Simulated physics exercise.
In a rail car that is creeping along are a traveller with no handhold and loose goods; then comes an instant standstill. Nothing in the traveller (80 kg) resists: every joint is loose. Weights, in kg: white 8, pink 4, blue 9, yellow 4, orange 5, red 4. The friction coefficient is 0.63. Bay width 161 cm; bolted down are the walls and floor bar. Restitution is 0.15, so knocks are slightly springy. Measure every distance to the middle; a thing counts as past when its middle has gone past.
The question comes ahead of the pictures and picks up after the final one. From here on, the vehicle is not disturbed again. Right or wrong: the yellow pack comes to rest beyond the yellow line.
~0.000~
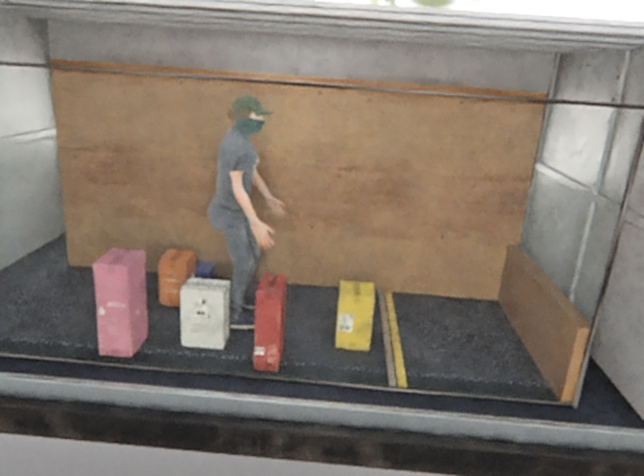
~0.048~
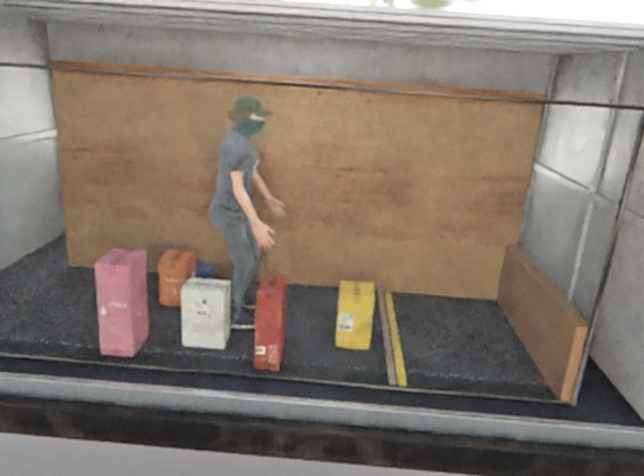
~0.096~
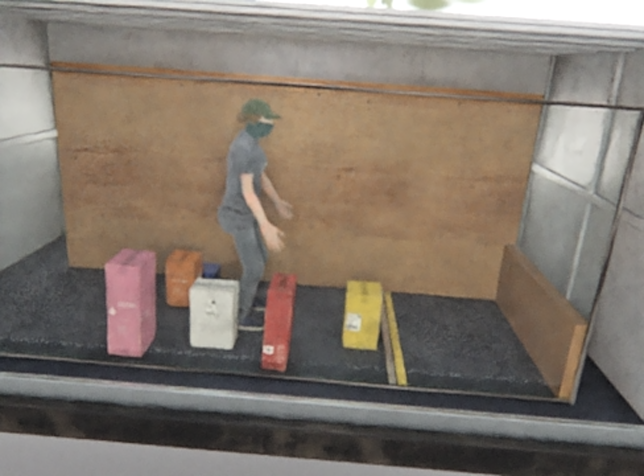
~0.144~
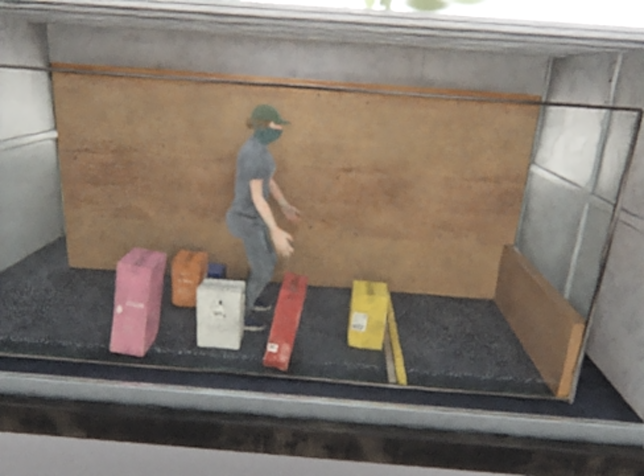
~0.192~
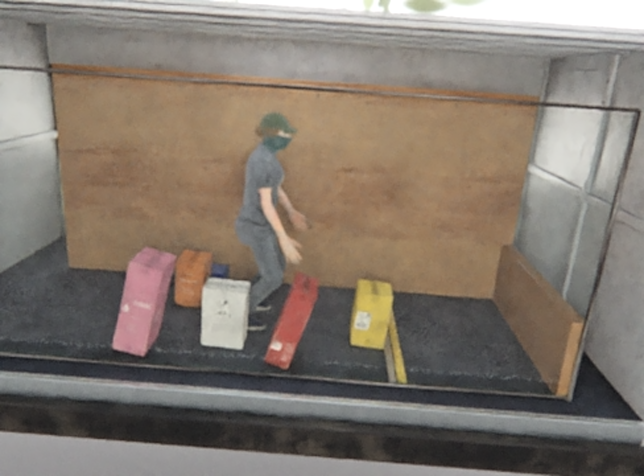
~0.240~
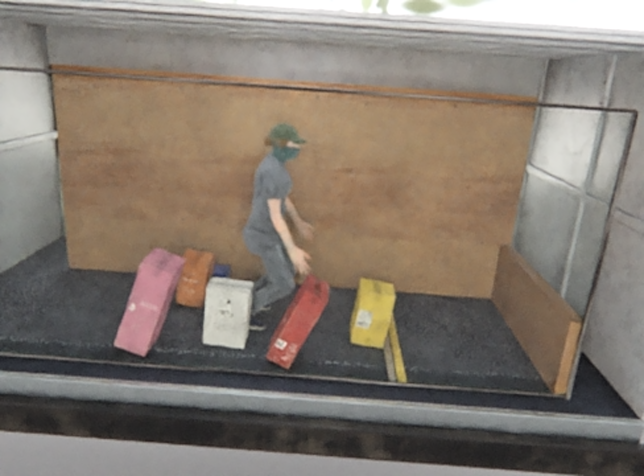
Wrong.
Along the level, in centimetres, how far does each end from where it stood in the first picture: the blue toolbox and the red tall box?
Blue toolbox 15 and red tall box 45.
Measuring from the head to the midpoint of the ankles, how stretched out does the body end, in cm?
I'd say they're some 70 cm from each other.
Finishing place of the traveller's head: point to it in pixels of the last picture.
I'd say about pixel (343, 312).
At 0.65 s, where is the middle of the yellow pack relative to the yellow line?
Measured short of the mark: Approx. 25 cm.
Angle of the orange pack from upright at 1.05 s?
Roughly 0° from upright.
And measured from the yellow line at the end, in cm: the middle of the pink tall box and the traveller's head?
The pink tall box ends 170 cm short and the traveller's head ends 40 cm short.
After 0.40 s the yellow pack is 21 cm short of the yellow line, tilted 5°, near (370, 313) in the last picture's view; the white pack 130 cm short of the yellow line, tilted 0°.
After 0.65 s the yellow pack is 23 cm short of the yellow line, tilted 0°, near (368, 314) in the last picture's view.
After 1.05 s the yellow pack is 23 cm short of the yellow line, tilted 0°, near (368, 314) in the last picture's view.
At rest, 2.2 s, white pack stops short of the yellow line; pink tall box stops short of the yellow line; blue toolbox stops short of the yellow line; yellow pack stops short of the yellow line; orange pack stops short of the yellow line; red tall box stops short of the yellow line; traveller's hips stop short of the yellow line; traveller's head stops short of the yellow line.
